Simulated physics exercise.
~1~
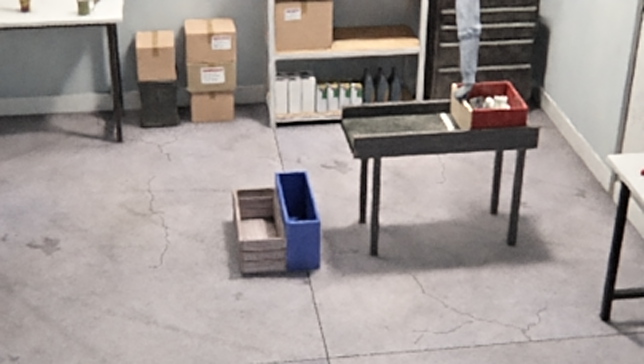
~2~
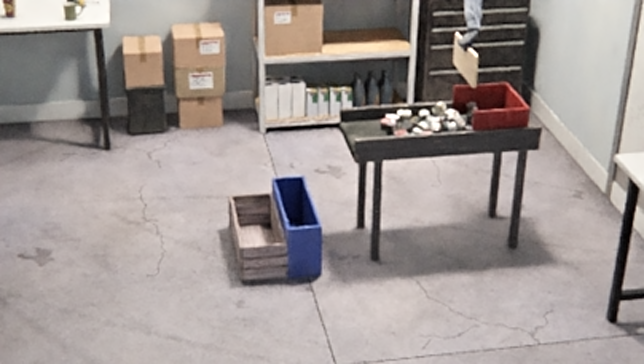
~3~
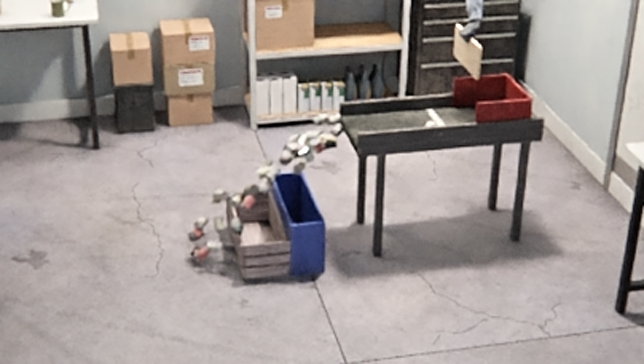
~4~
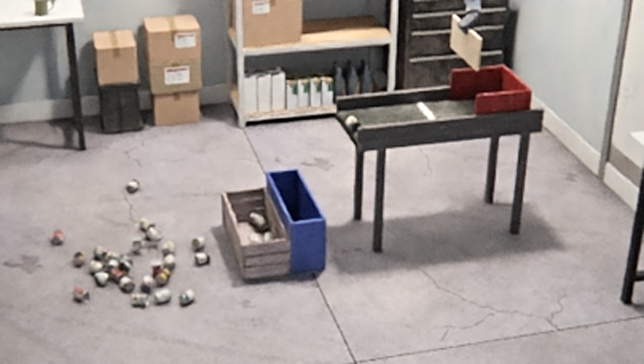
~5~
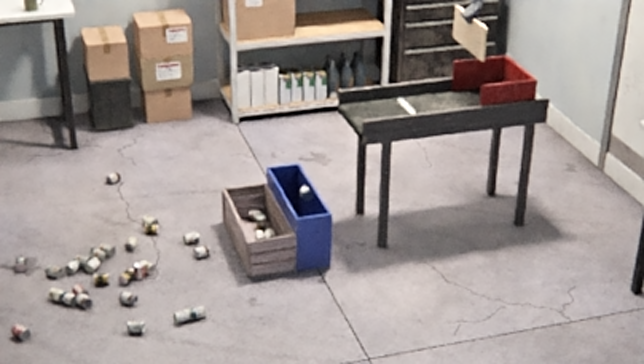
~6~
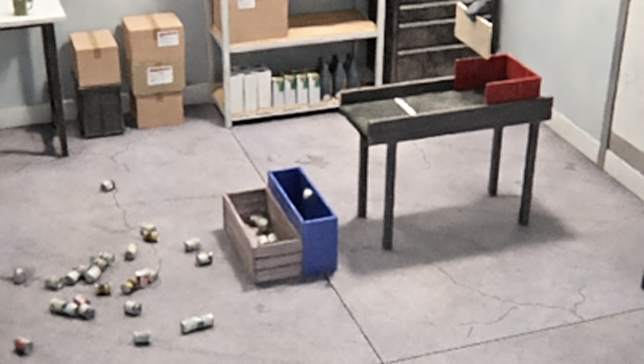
Workshop floor with small tins shooting off a belt table, most flying past blue and wooden bins and scattering beyond them.
